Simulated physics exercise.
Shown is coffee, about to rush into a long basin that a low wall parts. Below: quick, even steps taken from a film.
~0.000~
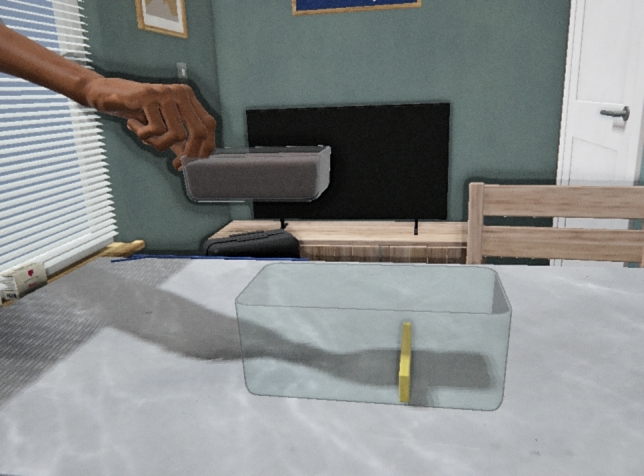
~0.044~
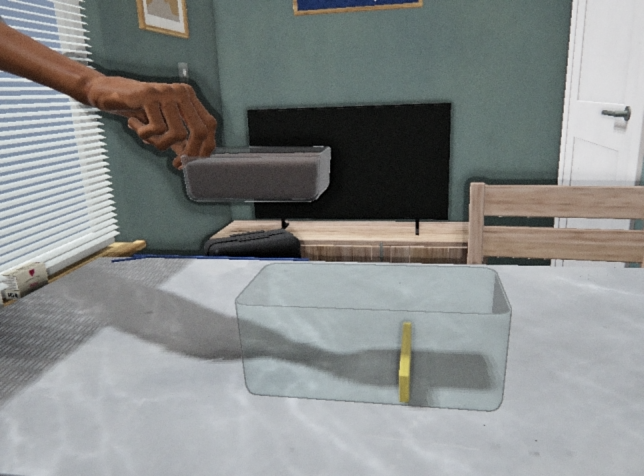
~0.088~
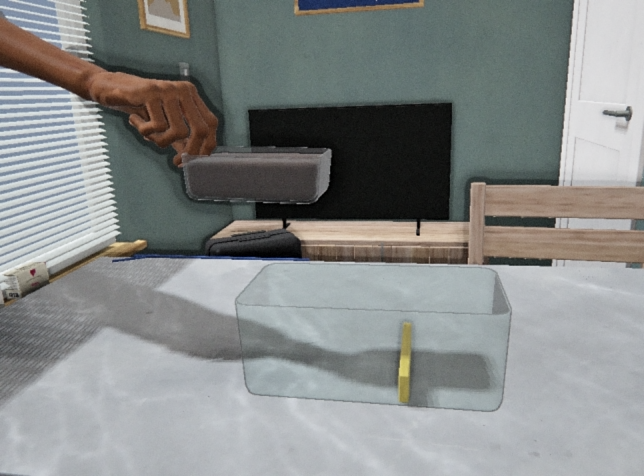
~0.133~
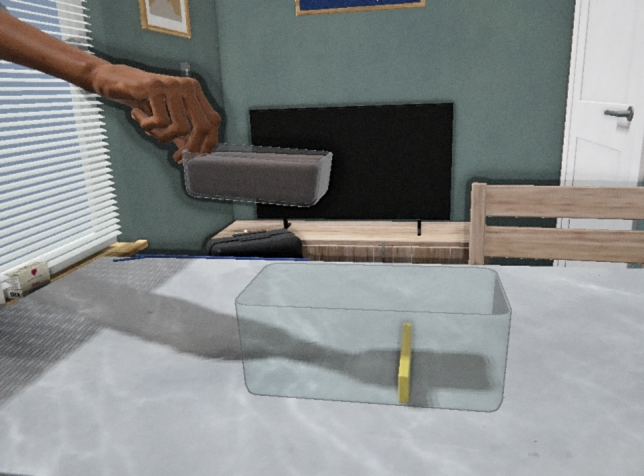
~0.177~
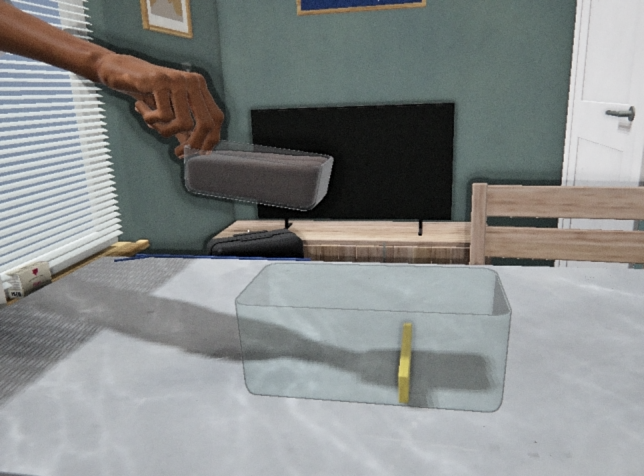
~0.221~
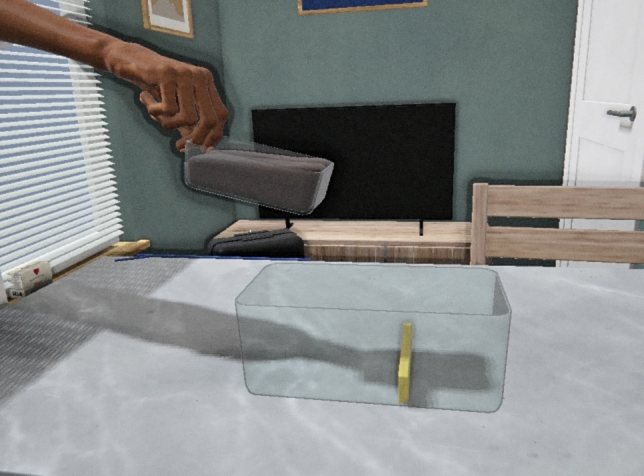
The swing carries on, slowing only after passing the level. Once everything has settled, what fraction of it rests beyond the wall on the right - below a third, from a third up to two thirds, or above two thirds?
The share that settles right of the wall is smaller than one third, as I see it.
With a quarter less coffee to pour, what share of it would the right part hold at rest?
Close to 5 per cent.
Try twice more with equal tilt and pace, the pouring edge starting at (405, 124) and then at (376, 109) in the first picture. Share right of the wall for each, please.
Roughly 65 per cent, then roughly 60 per cent.
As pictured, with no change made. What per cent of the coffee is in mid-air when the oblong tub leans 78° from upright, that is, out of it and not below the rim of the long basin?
I'd put it at roughly 50 percent of it.
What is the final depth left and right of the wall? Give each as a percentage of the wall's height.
Left 50 %, right 20 %.
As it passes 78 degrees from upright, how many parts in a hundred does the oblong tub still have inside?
Near 10 percent is still in there.
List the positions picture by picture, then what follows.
It leans 0°; its right rim is at (324, 152); the coffee meets the walls at (199, 159) and (323, 157); the long basin's rim runs from (252, 283) to (503, 290); the wall's top is at (406, 347), in the first picture.
It leans 1°; its right rim is at (325, 153); the coffee meets the walls at (199, 159) and (324, 158), in the second picture.
It leans 2°; its right rim is at (325, 155); the coffee meets the walls at (200, 158) and (324, 159), in the third picture.
It leans 5°; its right rim is at (326, 159); the coffee meets the walls at (201, 157) and (325, 161), in the fourth picture.
It leans 9°; its right rim is at (327, 164); the coffee meets the walls at (202, 156) and (327, 162), in the fifth picture.
It leans 14°; its right rim is at (327, 170); the coffee meets the walls at (202, 155) and (328, 166); 1 per cent is over the edge, in the sixth picture.
A moment on, the oblong tub is tipped on its side and 12 per cent is still to pour, 34 is left of the wall and 4 right of it.
Next, the oblong tub is tipped right over and 1 per cent is still to pour, 77 is left of the wall and 13 right of it.
Then the oblong tub is tipped right over and 0 per cent is still to pour, 80 is left of the wall and 14 right of it.
Later the oblong tub is tipped right over and 0 per cent is still to pour, 78 is left of the wall and 16 right of it.
At rest 78 per cent lies left of the wall, 16 right of it and 6 outside.
